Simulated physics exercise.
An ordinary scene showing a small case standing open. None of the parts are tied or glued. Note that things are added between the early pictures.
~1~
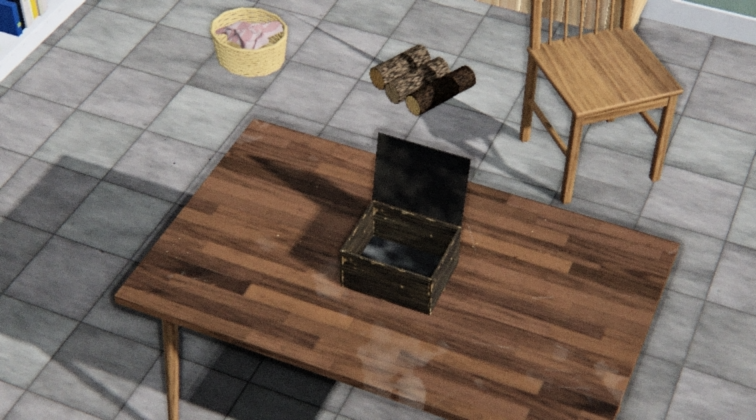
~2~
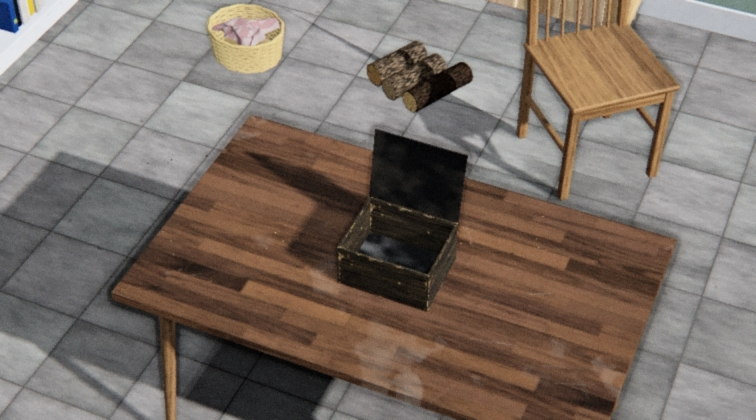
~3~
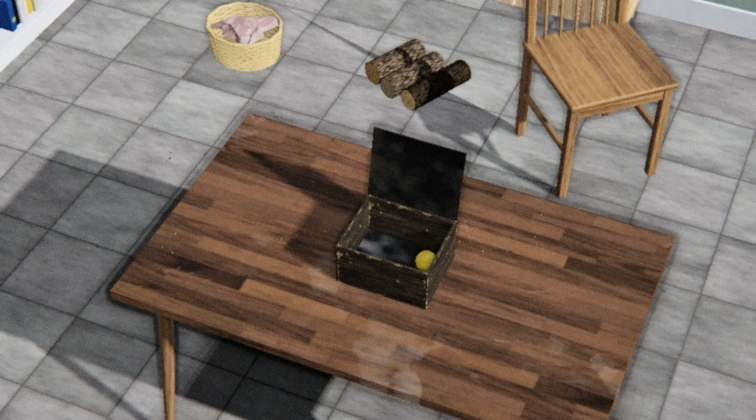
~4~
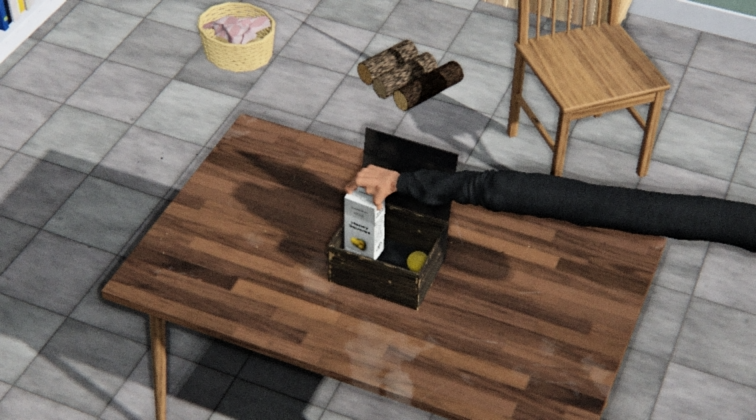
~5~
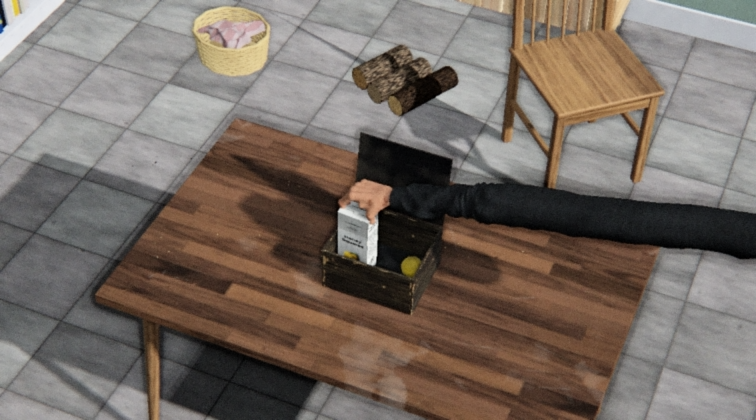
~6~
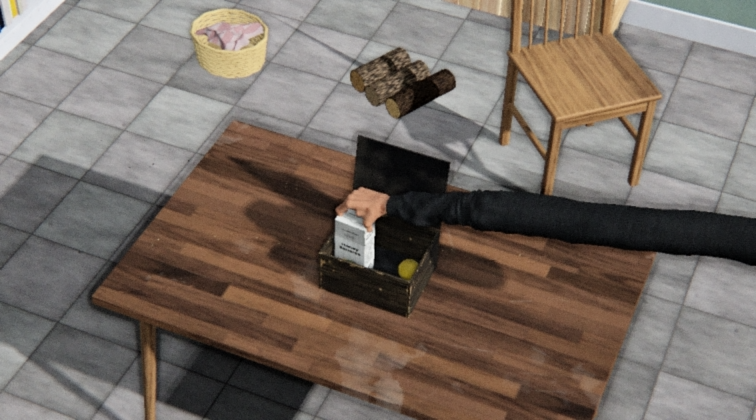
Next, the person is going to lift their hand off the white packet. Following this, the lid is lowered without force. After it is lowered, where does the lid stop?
It stops short of closing.
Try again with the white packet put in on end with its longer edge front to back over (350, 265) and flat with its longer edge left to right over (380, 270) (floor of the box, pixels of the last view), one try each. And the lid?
First, the lid won't shut; second, the lid does shut.
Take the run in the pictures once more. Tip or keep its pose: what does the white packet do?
Simply put, it gets tilted.
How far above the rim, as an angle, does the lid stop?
Some 20°.
Then, 1.30 s after the last picture, lid 80° above the rim.
Then, 1.70 s after the last picture, lid 47° above the rim.
Then, 2.70 s after the last picture, lid 33° above the rim; white packet tipped 7° from how it was near (352, 248).
At rest, lid 21° above the rim; moved from the start, white packet; yellow lemon in place. Seen from the same camera at the end, white packet near (346, 254).
